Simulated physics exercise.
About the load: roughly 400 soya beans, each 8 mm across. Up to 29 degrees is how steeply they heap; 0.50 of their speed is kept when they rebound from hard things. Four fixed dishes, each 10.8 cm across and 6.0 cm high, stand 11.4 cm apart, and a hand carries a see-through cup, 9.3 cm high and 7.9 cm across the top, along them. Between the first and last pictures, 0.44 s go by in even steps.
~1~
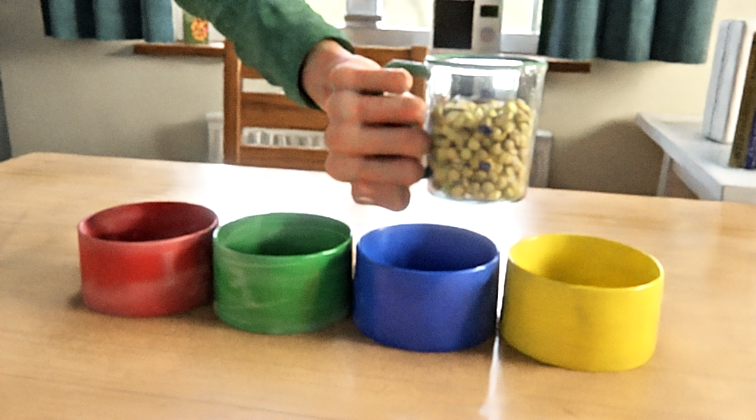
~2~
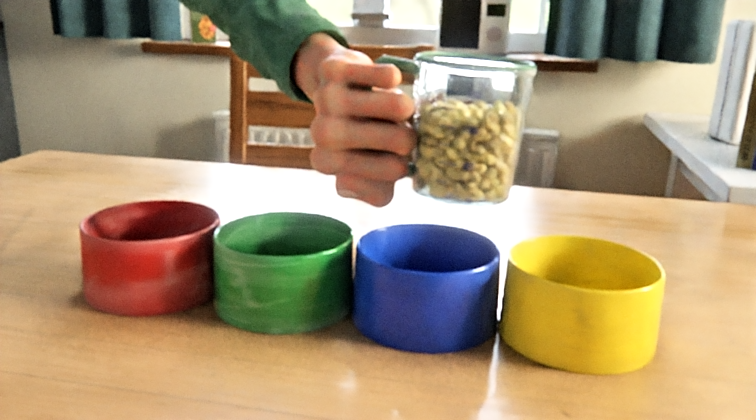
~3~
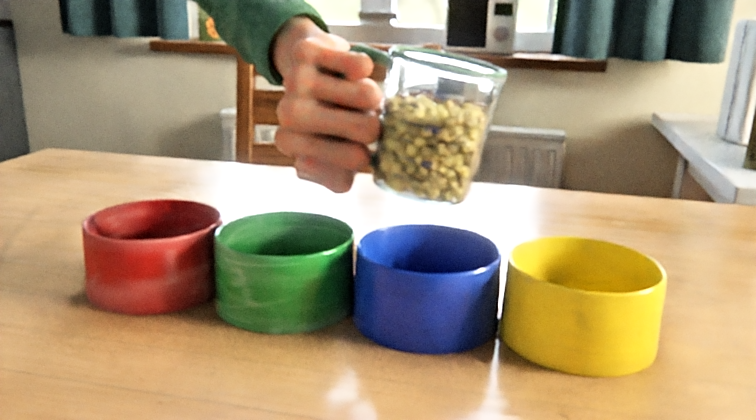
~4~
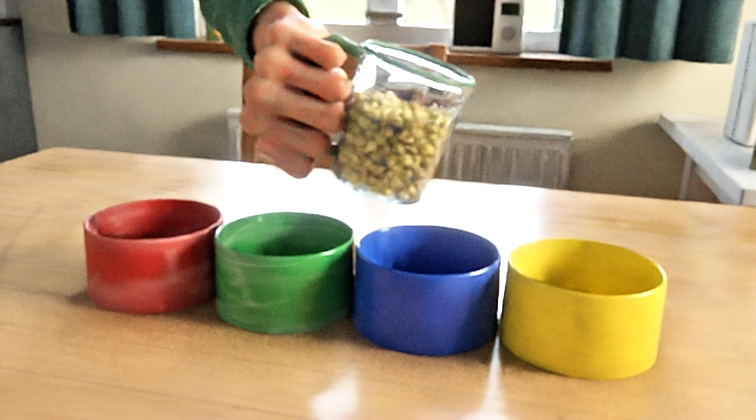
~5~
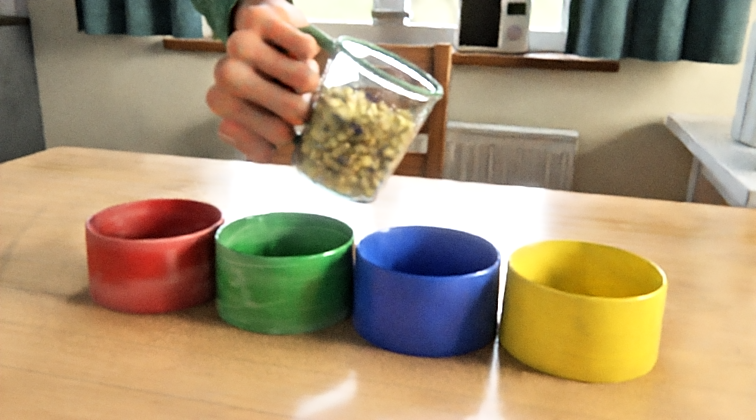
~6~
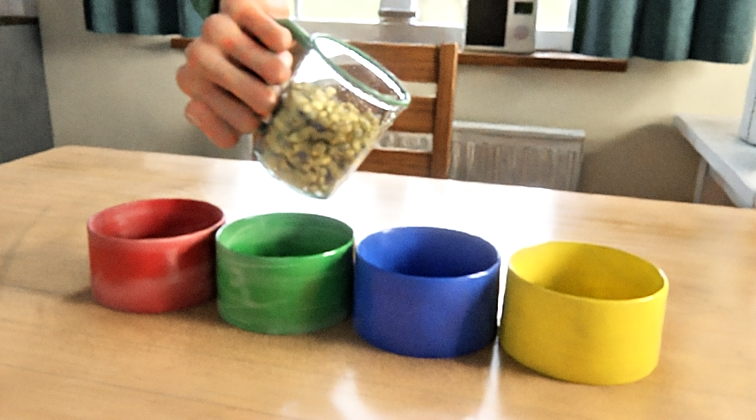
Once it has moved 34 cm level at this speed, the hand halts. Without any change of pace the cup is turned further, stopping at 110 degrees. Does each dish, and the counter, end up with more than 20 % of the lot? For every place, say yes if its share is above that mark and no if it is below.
Red: Yes, blue: No, green: No, yellow: No, counter: No.
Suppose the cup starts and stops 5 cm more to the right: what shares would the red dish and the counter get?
Shares - red 100 / counter 0.
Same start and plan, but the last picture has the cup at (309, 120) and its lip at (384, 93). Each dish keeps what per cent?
Red 100; blue 0; green 0; yellow 0.
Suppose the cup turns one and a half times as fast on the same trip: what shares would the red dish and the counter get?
Shares: Red at 80; counter at 0.
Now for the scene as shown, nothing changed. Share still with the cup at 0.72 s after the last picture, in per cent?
Around 100 per cent of the load.
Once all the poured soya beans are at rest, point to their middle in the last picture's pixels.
About (160, 259).
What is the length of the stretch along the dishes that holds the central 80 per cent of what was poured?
It covers some 6 centimetres of the row.
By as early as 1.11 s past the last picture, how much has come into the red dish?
45 %.
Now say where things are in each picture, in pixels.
Cup at (481, 128), tilt 0 degrees, lip at (545, 63), moved 0.0 cm; middle of the pieces at (481, 150); yellow dish at (583, 260); blue dish at (428, 246); green dish at (284, 233); red dish at (151, 221), in the first frame.
Cup at (468, 128), tilt 3 degrees, lip at (534, 67), moved 1.0 cm; middle of the pieces at (466, 150), in the second frame.
Cup at (433, 126), tilt 10 degrees, lip at (505, 74), moved 3.5 cm; middle of the pieces at (430, 148), in the third frame.
Cup at (397, 125), tilt 18 degrees, lip at (472, 84), moved 6.1 cm; middle of the pieces at (391, 145), in the fourth frame.
Cup at (362, 123), tilt 25 degrees, lip at (440, 93), moved 8.7 cm; middle of the pieces at (354, 142), in the fifth frame.
Cup at (328, 121), tilt 33 degrees, lip at (406, 103), moved 11.4 cm; middle of the pieces at (318, 139); yellow dish at (585, 269); blue dish at (428, 250); green dish at (287, 234); red dish at (158, 218), in the sixth frame.
Then, 0.43 s after the last picture, tilt 70 degrees; cup holds 100 %.
Then, 0.72 s after the last picture, tilt 95 degrees; cup holds 100 %.
Then, 1.11 s after the last picture, tilt 110 degrees; cup holds 50 %, red 45 %.
In the end, red 100 %, blue 0 %, green 0 %, yellow 0 %, counter 0 %.
